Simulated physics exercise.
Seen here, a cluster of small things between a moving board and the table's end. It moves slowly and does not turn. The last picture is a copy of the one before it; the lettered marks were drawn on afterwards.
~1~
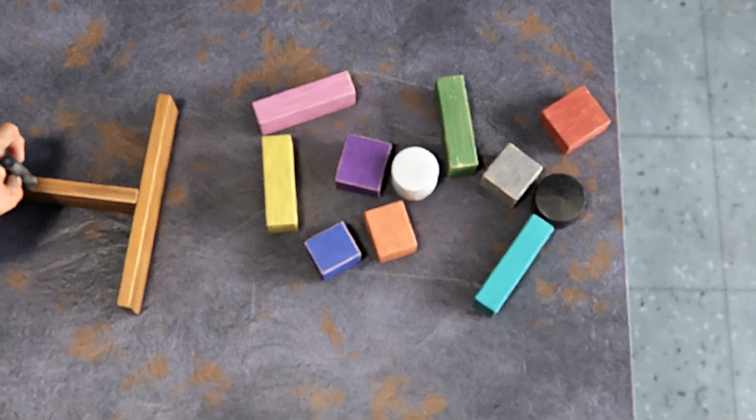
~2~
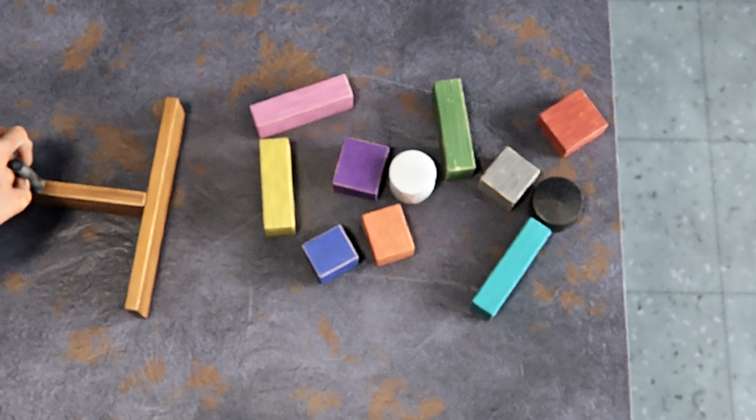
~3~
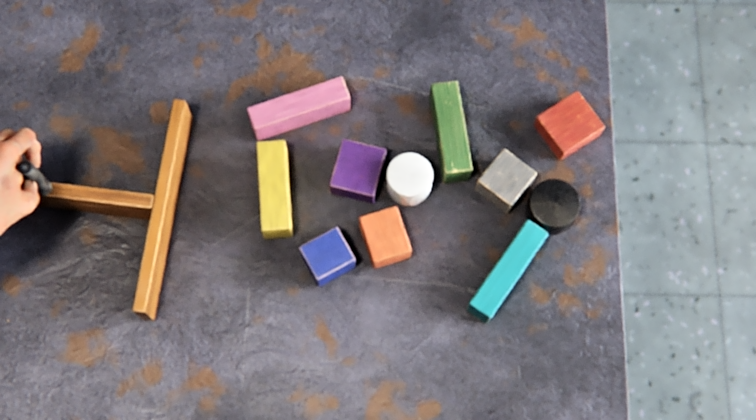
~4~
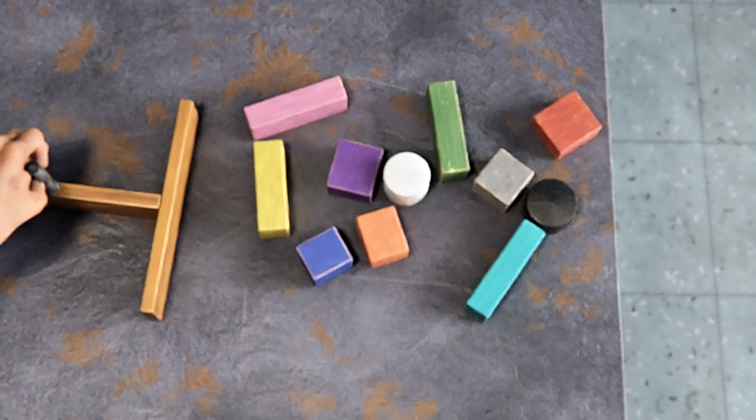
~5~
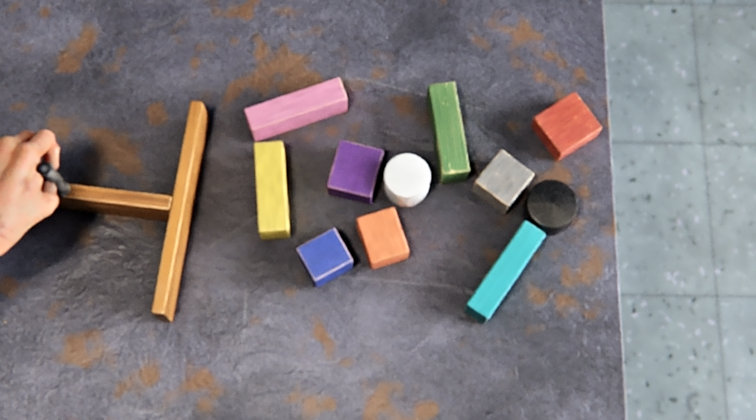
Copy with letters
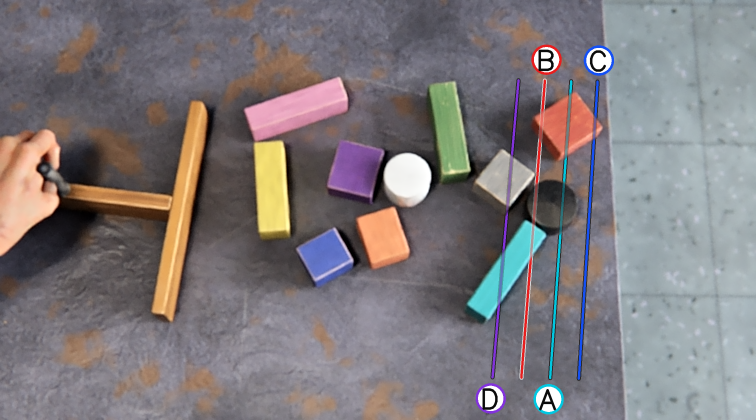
On a dark, rust-speckled tabletop, a hand at the left slowly pushed a wooden T-shaped board a short way right toward a cluster of colourful blocks and round pieces, which stayed in their arrangement.
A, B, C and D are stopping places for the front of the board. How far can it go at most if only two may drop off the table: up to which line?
Up to line D.
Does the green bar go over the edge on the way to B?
By then, no.
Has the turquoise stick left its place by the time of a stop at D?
Yes.
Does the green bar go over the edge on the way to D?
By then, no.
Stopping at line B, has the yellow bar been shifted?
Yes.
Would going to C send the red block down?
Yes.
On the marked copy, A at (561, 223); B at (534, 223); C at (589, 224); D at (506, 223).
Following D. Soon after the start, board (297, 205); pink bar (369, 102); purple block (364, 172).
Later, board (416, 207); black tin (592, 225); red block (577, 122).
In the end, board (506, 208); grey block over the edge; white tin (611, 179); one fallen.
As for the rest, A drops six; B drops three; C drops six.
